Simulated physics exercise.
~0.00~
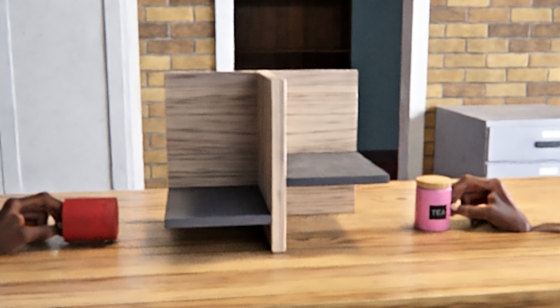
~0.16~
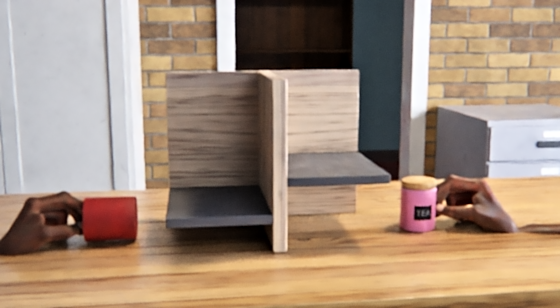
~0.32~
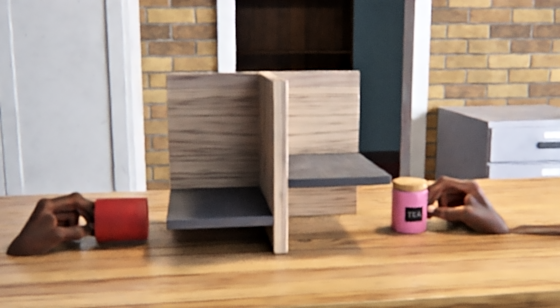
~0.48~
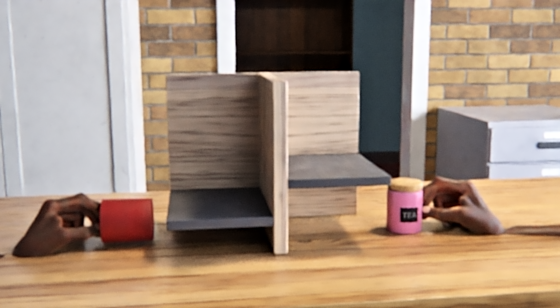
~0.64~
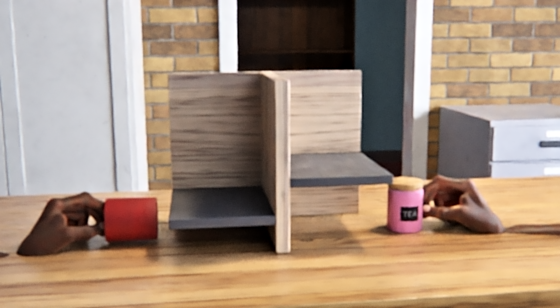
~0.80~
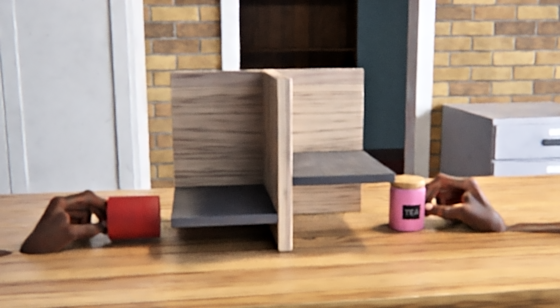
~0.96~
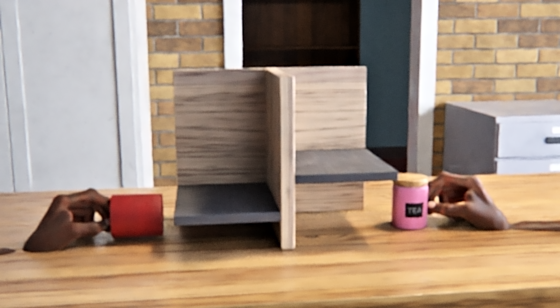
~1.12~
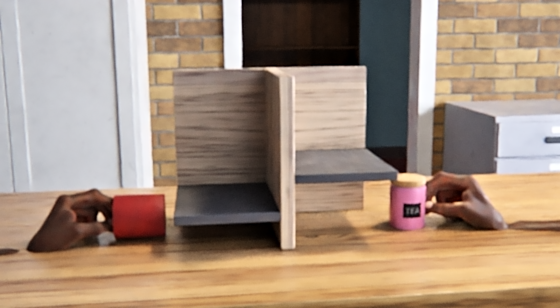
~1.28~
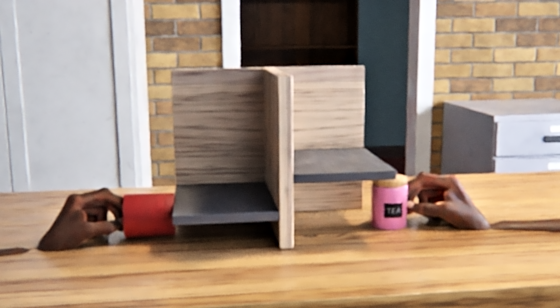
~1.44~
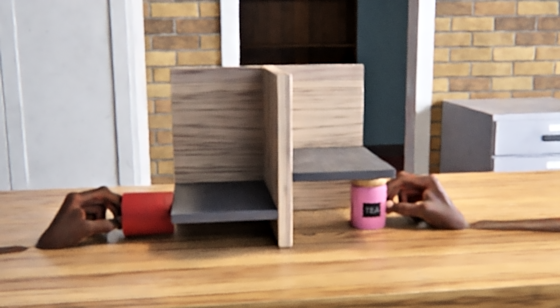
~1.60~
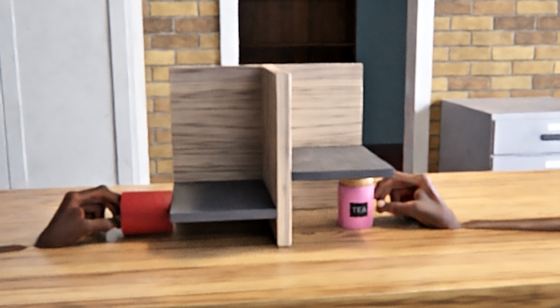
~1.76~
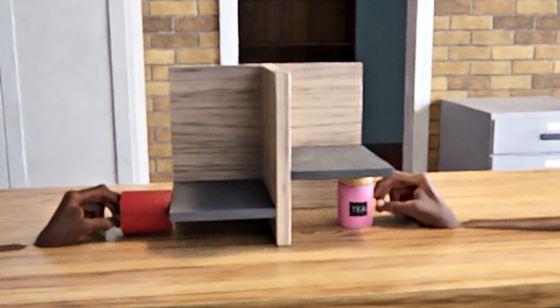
On a wooden table, hands push a red beaker that stops at a low shelf and a pink jar that slides under.
